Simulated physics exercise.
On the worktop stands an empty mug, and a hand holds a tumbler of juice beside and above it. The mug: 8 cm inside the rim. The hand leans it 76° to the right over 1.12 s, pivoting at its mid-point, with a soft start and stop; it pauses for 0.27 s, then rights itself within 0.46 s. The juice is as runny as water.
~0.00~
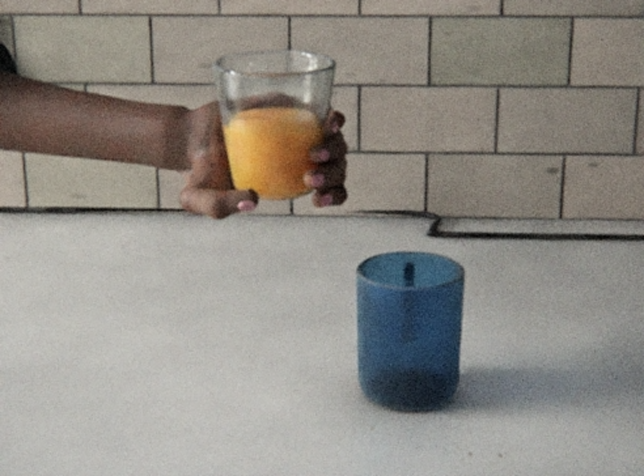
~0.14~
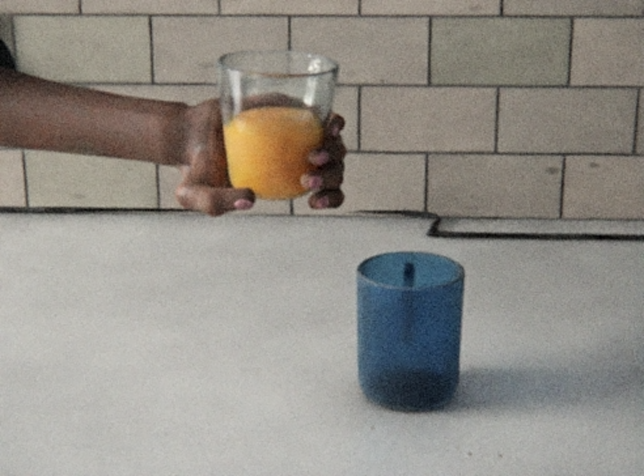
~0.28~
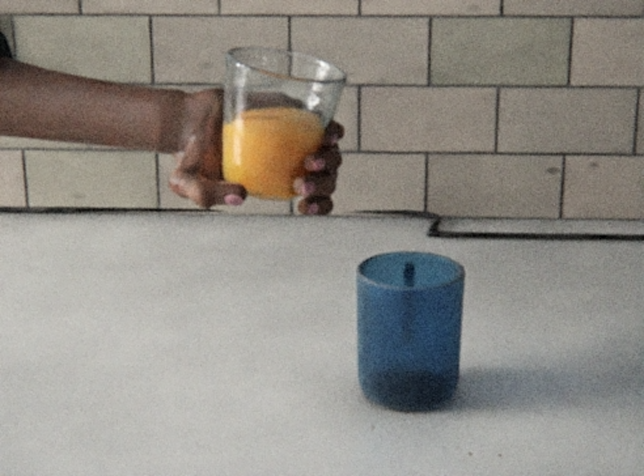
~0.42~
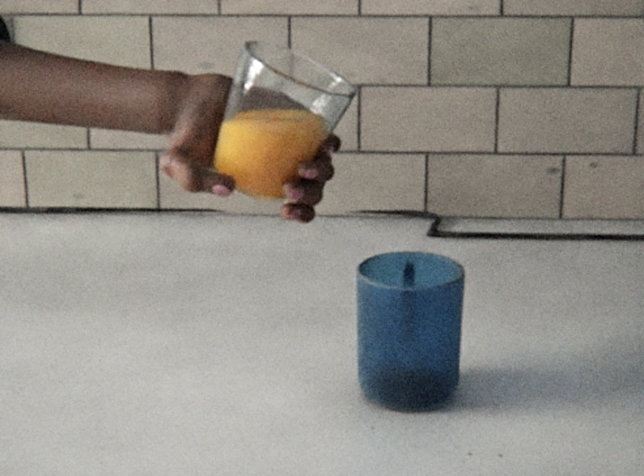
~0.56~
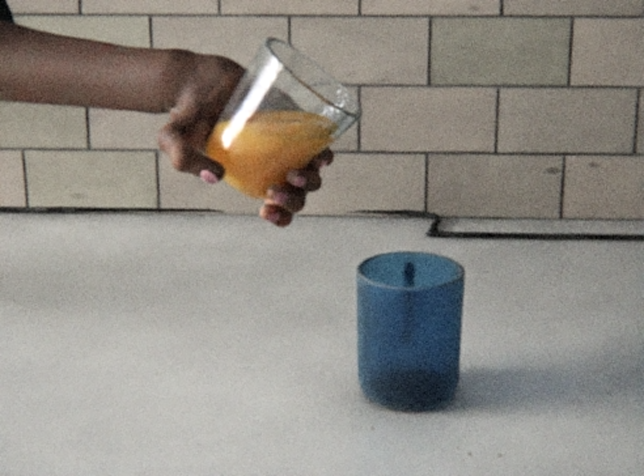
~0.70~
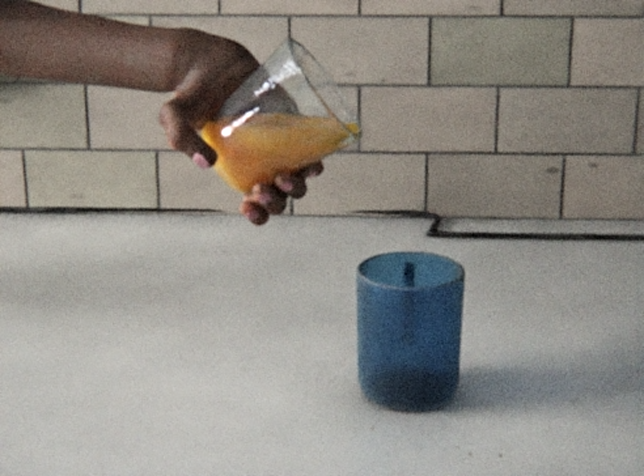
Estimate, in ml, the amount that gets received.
120 ml.
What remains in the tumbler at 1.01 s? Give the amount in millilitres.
Near 130 ml.
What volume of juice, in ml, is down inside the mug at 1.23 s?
Around 70 ml.
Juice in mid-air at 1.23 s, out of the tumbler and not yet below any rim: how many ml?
25 ml or thereabouts.
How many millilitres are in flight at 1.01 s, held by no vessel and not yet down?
About 30 ml.
By 1.01 s the tilt is 74° and the mug has 15 ml, the tumbler 130 ml, and 0 ml is on the worktop.
By 1.23 s the tilt is 76° and the mug has 70 ml, the tumbler 80 ml, and 0 ml is on the worktop.
By 1.46 s the tilt is 72° and the mug has 105 ml, the tumbler 55 ml, and 5 ml is on the worktop.
By 1.71 s the tilt is 16° and the mug has 120 ml, the tumbler 50 ml, and 5 ml is on the worktop.
At rest the mug has 120 ml, the tumbler 50 ml, and 5 ml is on the worktop.
